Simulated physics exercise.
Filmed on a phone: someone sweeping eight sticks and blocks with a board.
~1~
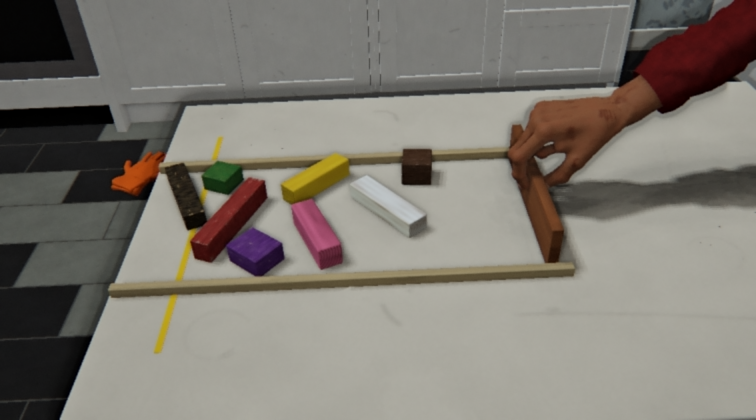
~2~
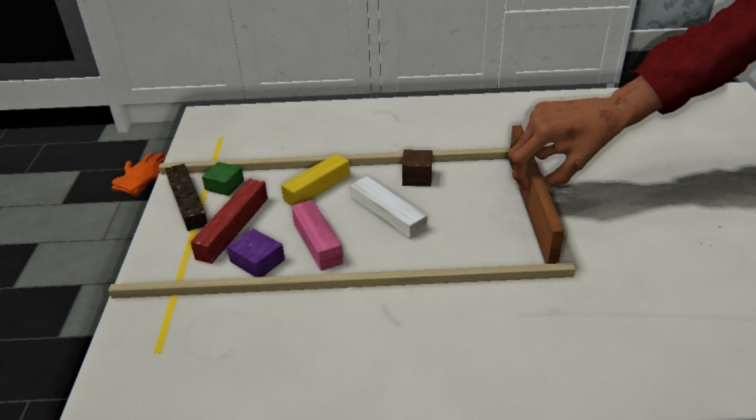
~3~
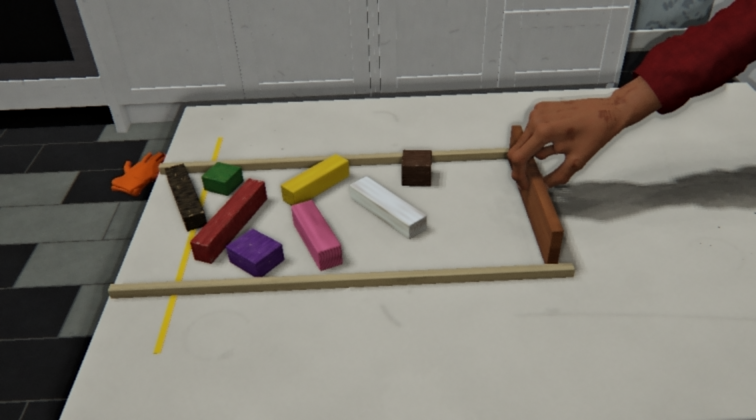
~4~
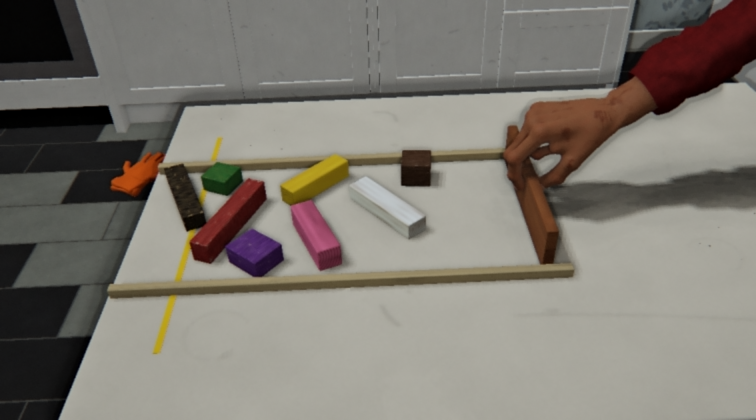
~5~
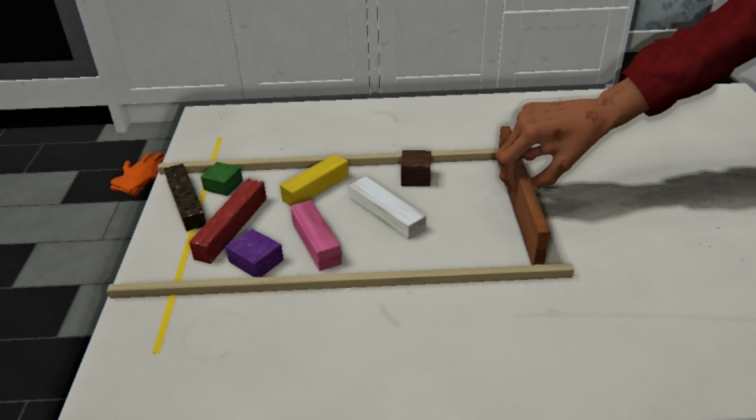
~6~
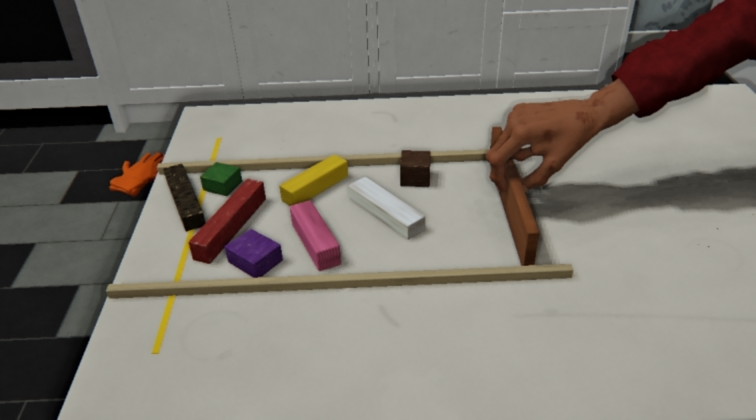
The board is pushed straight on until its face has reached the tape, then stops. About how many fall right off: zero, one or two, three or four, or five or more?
As it turns out, the number that fall off is three or four.
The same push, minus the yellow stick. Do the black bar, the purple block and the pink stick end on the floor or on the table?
The black bar tumbles off, the purple block does not fall, the pink stick is kept.
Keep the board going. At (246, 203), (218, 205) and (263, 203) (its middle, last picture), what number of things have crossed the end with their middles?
Place by place, 1, 2 and 0.
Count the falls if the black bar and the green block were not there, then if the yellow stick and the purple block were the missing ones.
Fallen: 1, and 2 in the other try.
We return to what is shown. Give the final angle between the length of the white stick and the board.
Some 20 degrees.
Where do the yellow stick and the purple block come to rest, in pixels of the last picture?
About (146, 188), and the other about (119, 264).
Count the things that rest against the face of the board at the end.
That makes 3.
Soon after, none off yet; black bar at rest near (184, 196); green block at rest near (221, 179); red bar at rest near (230, 219).
Then, none off yet; black bar at rest near (184, 196); green block at rest near (219, 178); red bar moved a little near (216, 218).
Further on, none off yet; black bar tipped well over near (126, 207); green block moved well along near (175, 178); red bar moved about its own width near (142, 223).
At rest, the number that fall off is three or four; fallen, red bar, green block and black bar.
